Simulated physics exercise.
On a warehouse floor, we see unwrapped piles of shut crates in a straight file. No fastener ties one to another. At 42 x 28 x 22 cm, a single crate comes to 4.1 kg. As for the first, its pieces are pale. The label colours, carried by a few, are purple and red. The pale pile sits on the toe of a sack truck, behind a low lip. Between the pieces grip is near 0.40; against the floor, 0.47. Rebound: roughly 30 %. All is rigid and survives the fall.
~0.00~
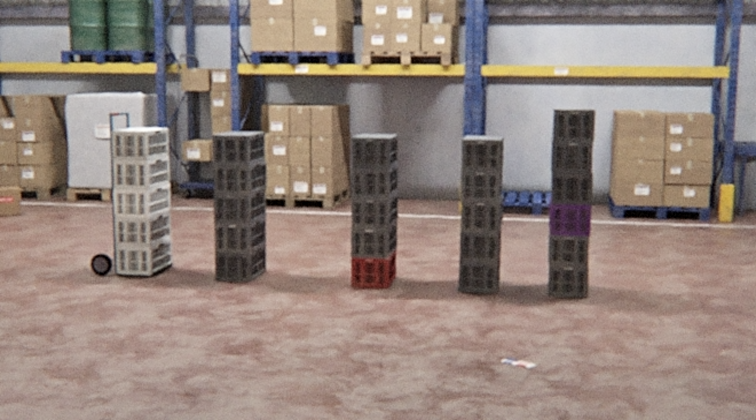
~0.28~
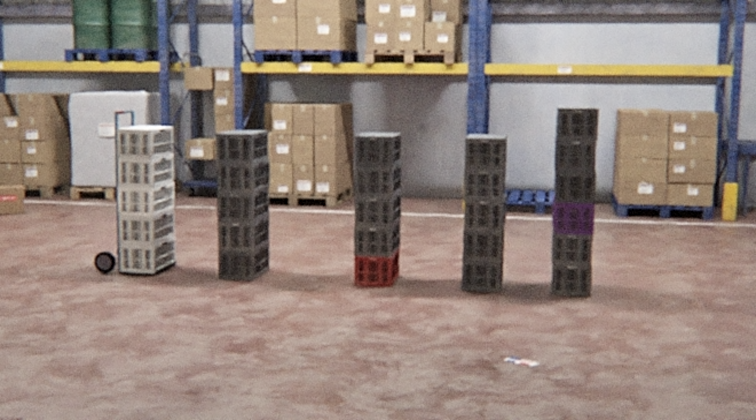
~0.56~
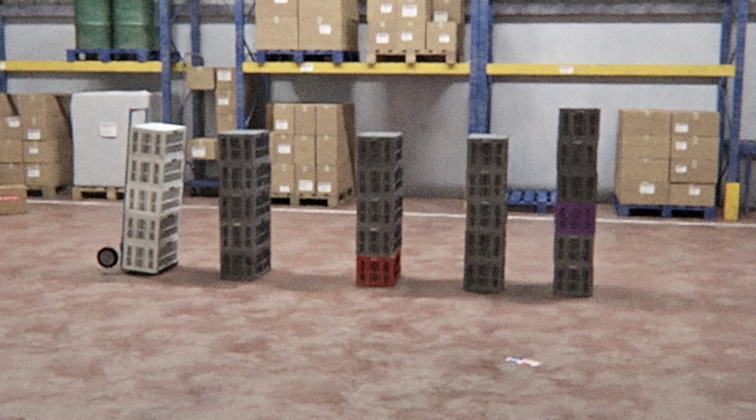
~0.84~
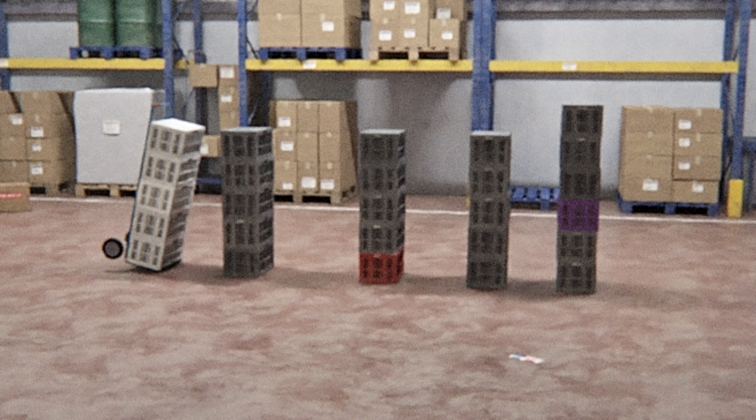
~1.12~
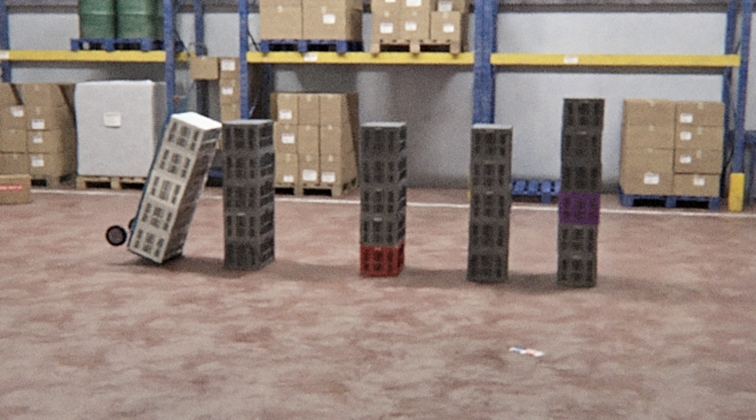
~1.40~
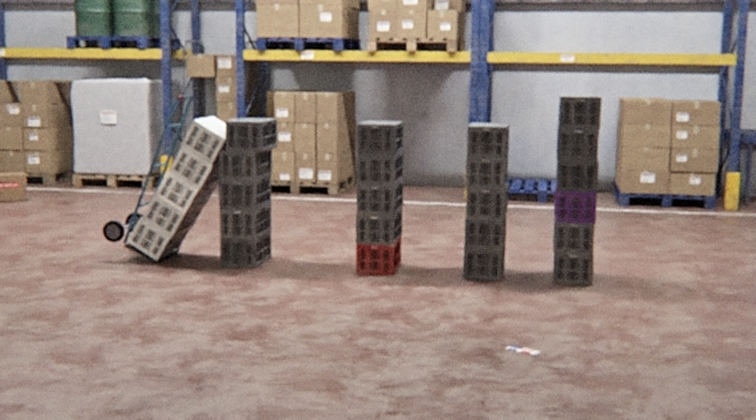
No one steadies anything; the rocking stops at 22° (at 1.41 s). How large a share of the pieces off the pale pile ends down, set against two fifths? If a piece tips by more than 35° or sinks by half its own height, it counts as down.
The share is above two fifths.
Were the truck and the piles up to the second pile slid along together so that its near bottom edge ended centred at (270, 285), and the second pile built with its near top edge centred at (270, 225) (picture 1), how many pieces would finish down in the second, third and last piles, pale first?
Pile by pile that makes second 0, third 0, last 0.
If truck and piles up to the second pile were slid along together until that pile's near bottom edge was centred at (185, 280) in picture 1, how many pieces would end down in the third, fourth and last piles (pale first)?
Third 0, fourth 0, last 0.
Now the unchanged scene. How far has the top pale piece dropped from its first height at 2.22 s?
About 30 cm.
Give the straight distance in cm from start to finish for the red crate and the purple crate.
Red 0, purple 100.
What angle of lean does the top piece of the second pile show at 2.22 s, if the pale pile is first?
That piece is at some 30°.
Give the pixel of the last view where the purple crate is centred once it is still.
In the last picture it sits at roughly (699, 265).
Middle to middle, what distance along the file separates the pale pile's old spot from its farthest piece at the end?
Distance along: Near 110 cm.
After 2.22 s, 5 of the pale pile down; 1 of the 21 other crates down.
After 3.42 s, 5 of the pale pile down; 9 of the 21 other crates down; red crate 18 mm from its place.
After 4.60 s, 5 of the pale pile down; 19 of the 21 other crates down; purple crate on its side.
In the end (6.0 s), 5 of the pale pile down; 19 of the 21 other crates down; purple crate on its side; red crate unmoved. That is 90 per cent. From the last view, middles, purple crate near (699, 265), red crate near (381, 254).
